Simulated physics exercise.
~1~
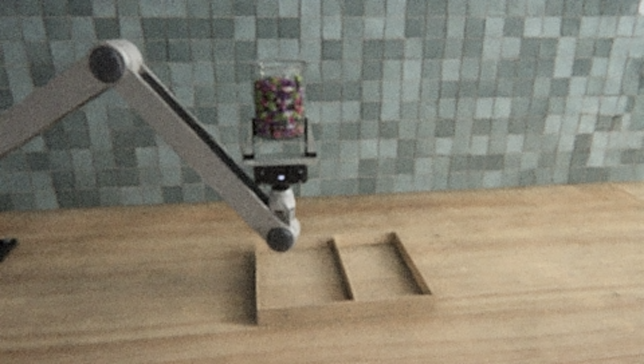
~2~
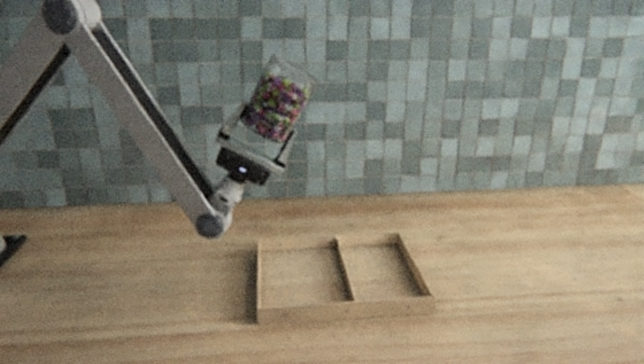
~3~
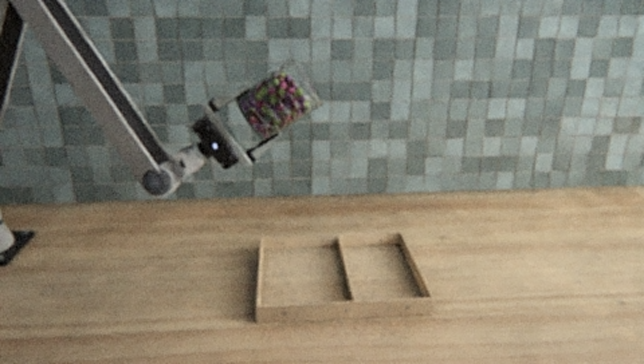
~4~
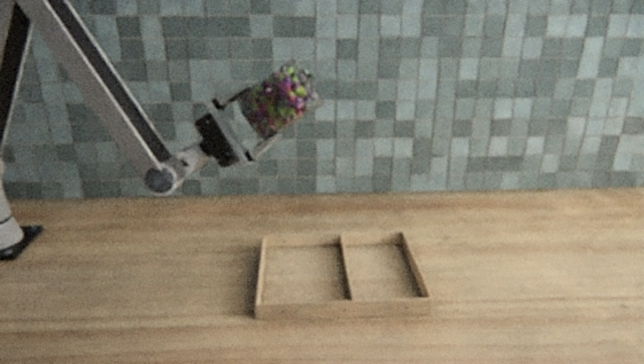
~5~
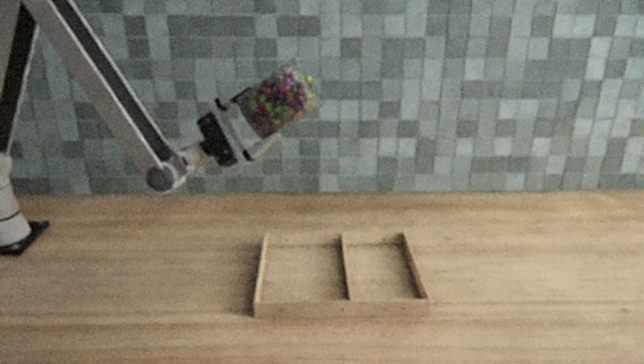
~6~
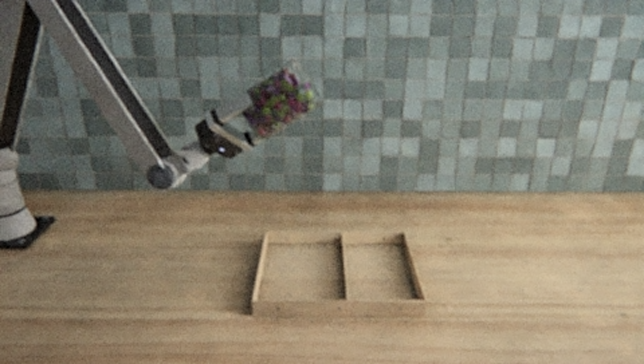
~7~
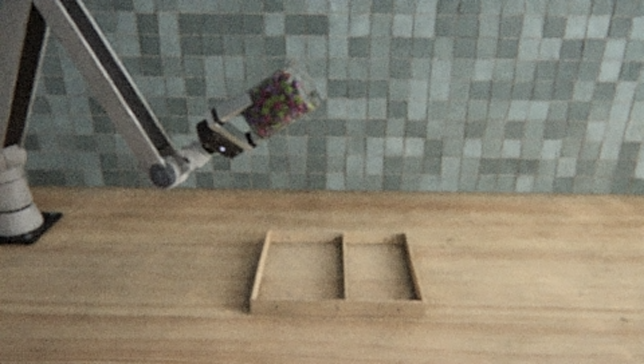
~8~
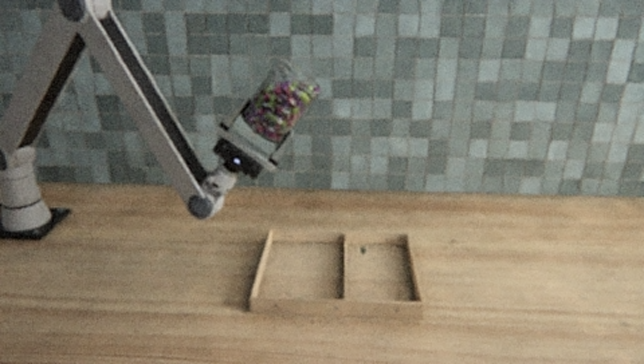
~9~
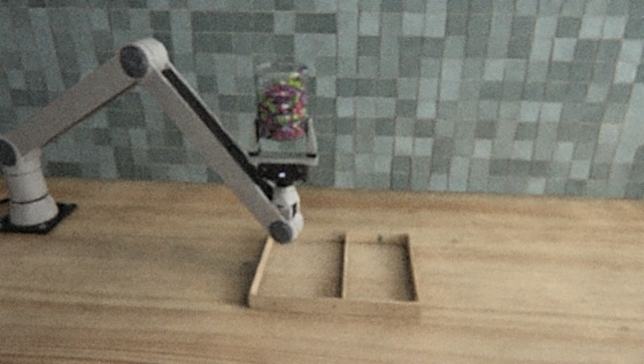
A robot arm holding a clear tumbler of colorful round sweets swings it left and up, tilting it toward the right above a divided wooden tray, then returns it upright, with nearly all the sweets still inside and the tray almost empty.
